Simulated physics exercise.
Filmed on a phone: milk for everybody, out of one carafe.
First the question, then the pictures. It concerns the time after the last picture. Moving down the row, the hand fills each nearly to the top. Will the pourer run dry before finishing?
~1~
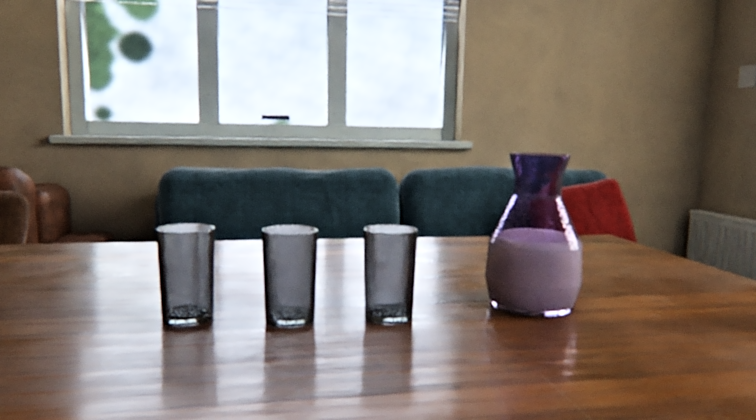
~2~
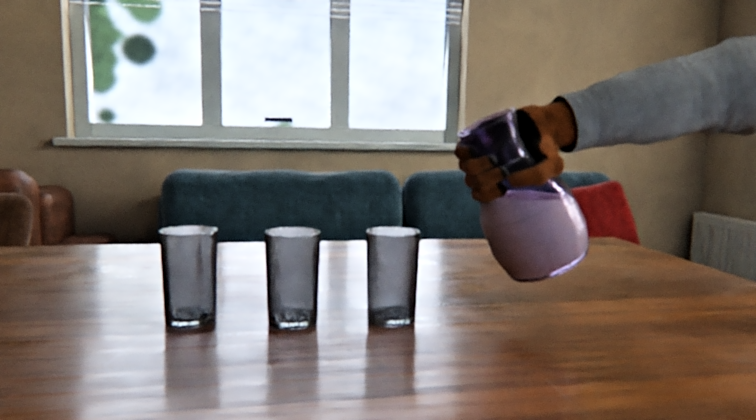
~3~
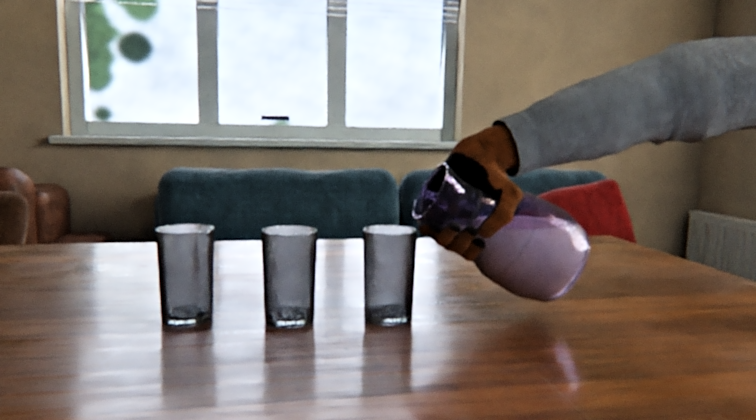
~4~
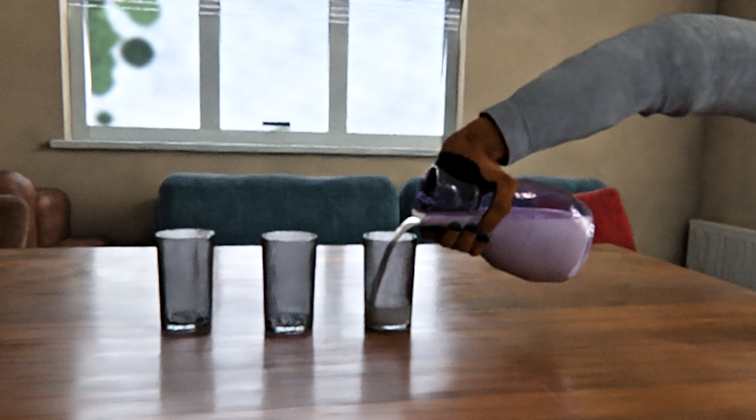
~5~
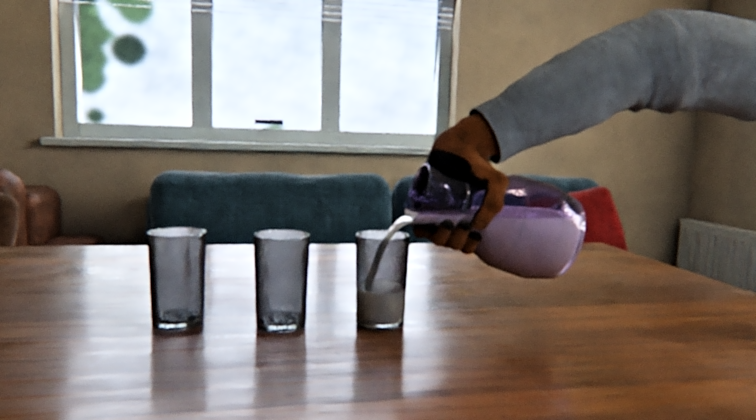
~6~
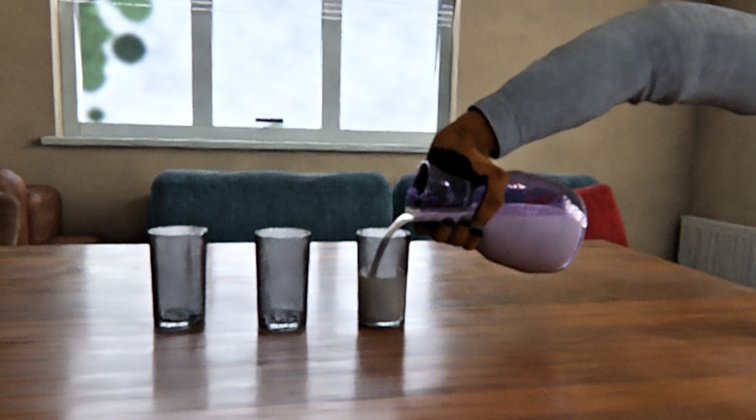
No: The supply keeps up.
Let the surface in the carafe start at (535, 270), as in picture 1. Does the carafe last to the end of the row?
My take is that the supply gives out early.
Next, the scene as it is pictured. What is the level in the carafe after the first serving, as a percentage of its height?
Roughly 30 per cent of its height.
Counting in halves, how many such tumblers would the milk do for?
Roughly 4.0.
Shortly, the first is about three quarters full.
Then, the first is done and the carafe has about three quarters of its load.
At the finish, all three are full and about a quarter of the milk is over.
